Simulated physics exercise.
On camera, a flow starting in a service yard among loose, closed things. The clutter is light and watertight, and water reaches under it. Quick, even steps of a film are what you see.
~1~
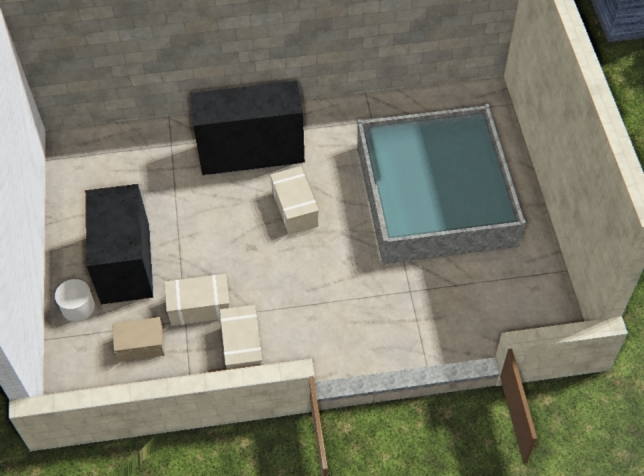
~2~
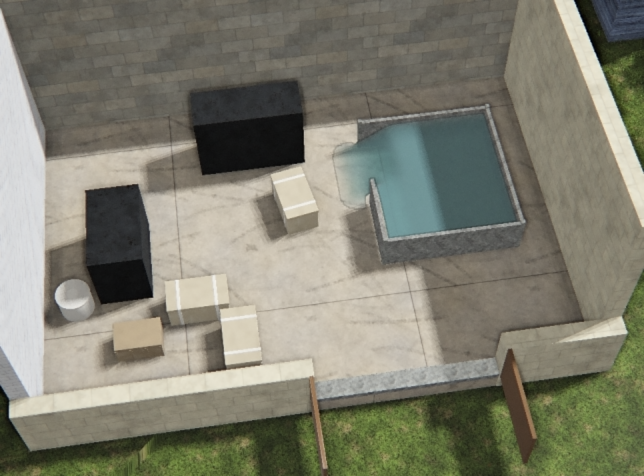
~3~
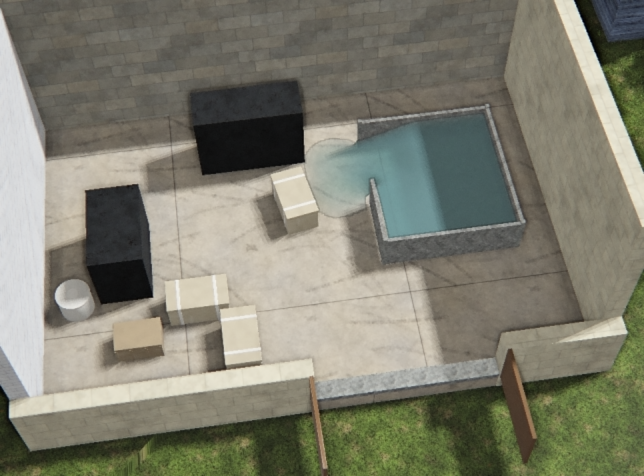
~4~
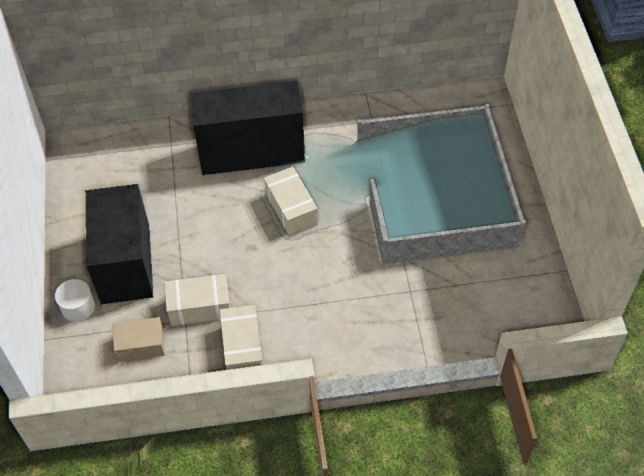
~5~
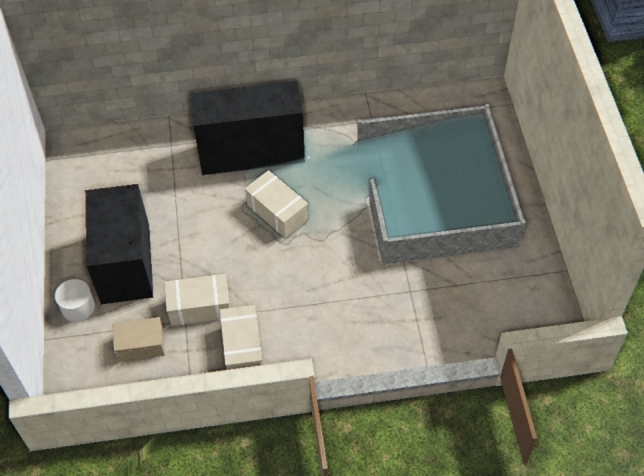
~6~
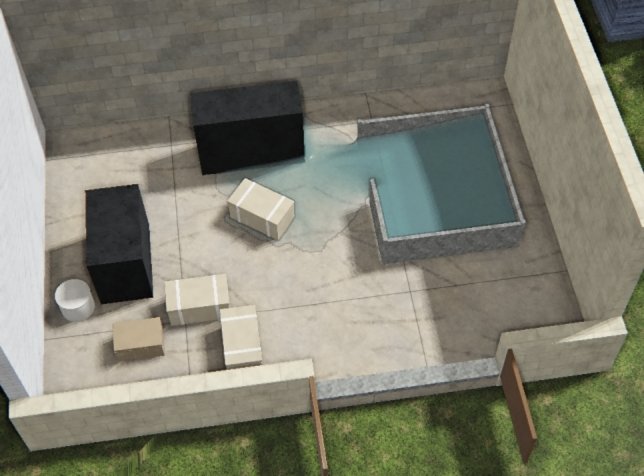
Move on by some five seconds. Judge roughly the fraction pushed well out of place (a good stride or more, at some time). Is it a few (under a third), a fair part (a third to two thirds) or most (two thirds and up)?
Most.
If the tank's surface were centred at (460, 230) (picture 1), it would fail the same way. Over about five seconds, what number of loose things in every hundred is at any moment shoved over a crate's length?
Around 80 %.
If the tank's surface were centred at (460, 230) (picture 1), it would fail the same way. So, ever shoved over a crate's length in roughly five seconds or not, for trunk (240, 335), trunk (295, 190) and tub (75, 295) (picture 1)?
Results in order: Made it that far / made it that far / never that far.
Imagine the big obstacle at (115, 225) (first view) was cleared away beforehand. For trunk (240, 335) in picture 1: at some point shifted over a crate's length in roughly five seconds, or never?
Stays put.
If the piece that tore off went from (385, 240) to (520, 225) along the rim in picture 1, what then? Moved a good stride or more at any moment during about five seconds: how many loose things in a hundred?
Around 0 per cent.
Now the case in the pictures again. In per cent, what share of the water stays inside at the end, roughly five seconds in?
My figure is 100 per cent.
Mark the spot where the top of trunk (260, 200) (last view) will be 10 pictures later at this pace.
Estimated position: Roughly (183, 265).
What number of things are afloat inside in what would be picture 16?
My tally gives 1.
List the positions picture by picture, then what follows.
A trunk at (294, 192), on the bottom; a tub at (73, 294), on the bottom; 0 of 5 have shifted, in the first picture.
A trunk at (294, 192) rests on the ground; a tub at (73, 294), on the bottom; 0 of 5 have shifted, in the second picture.
A trunk at (294, 192) rests on the ground; a tub at (73, 294), on the bottom; 0 of 5 have shifted, in the third picture.
A trunk at (290, 193) rests on the ground, close to its start; a tub at (73, 294) rests on the ground; 1 of 5 have shifted, in the fourth picture.
A trunk at (276, 196), on the bottom, close to its start; a tub at (73, 294), on the bottom; 1 of 5 have shifted, in the fifth picture.
A trunk at (261, 201) rests on the ground, a stride from its start; a tub at (73, 294), on the bottom; 1 of 5 have shifted, in the sixth picture.
A moment on, 1 of 5 are well off their spots; 0 afloat.
Next, 1 of 5 are well off their spots; 1 afloat.
Later, 3 of 5 are well off their spots; 3 afloat.
In the end, 4 of 5 are well off their spots, and 4 have been at some point; 4 afloat.
